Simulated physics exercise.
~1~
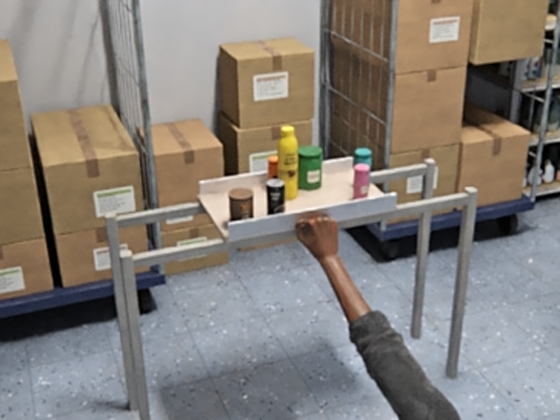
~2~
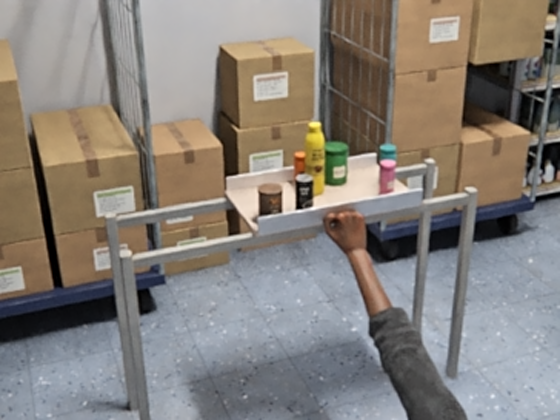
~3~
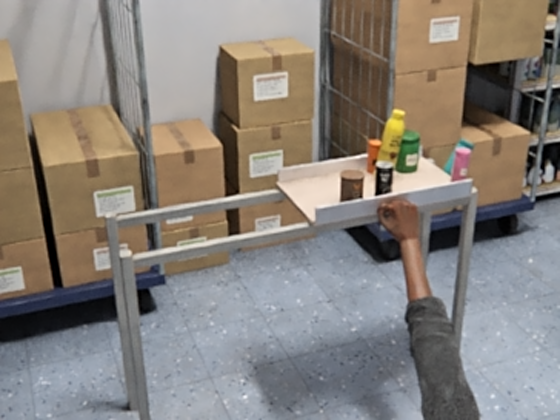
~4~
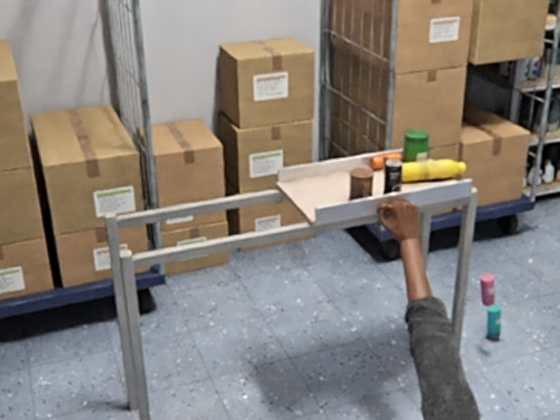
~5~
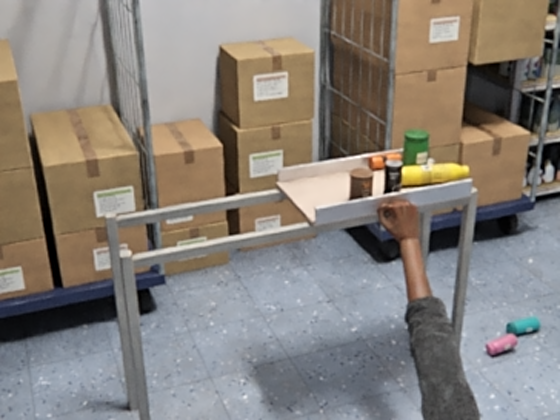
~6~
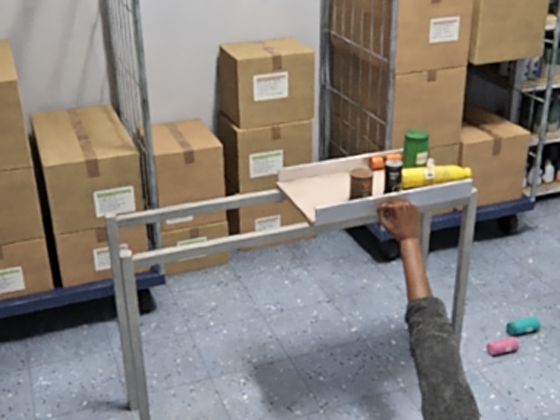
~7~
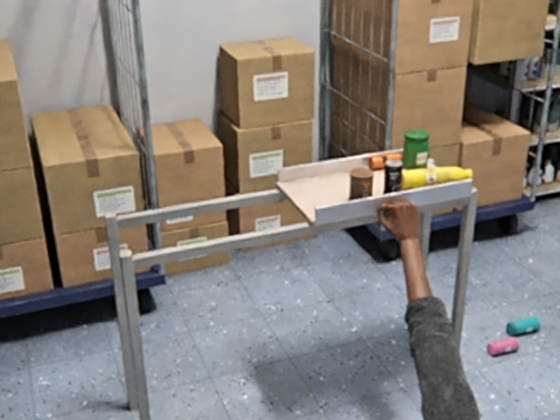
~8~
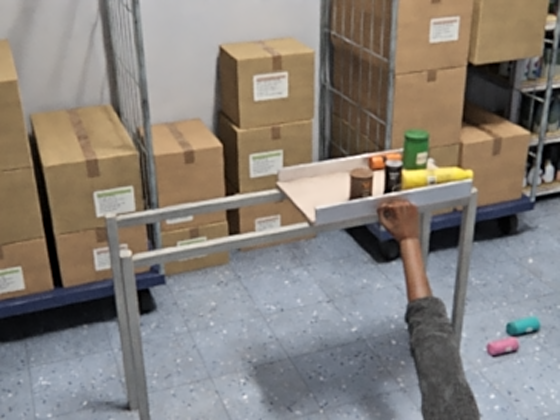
A tray of mixed containers is pushed right along a metal frame by a hand and stops at the right end, where the pink and turquoise shakers drop to the floor while the yellow bottle and orange shaker topple, the rest staying upright on the tray.
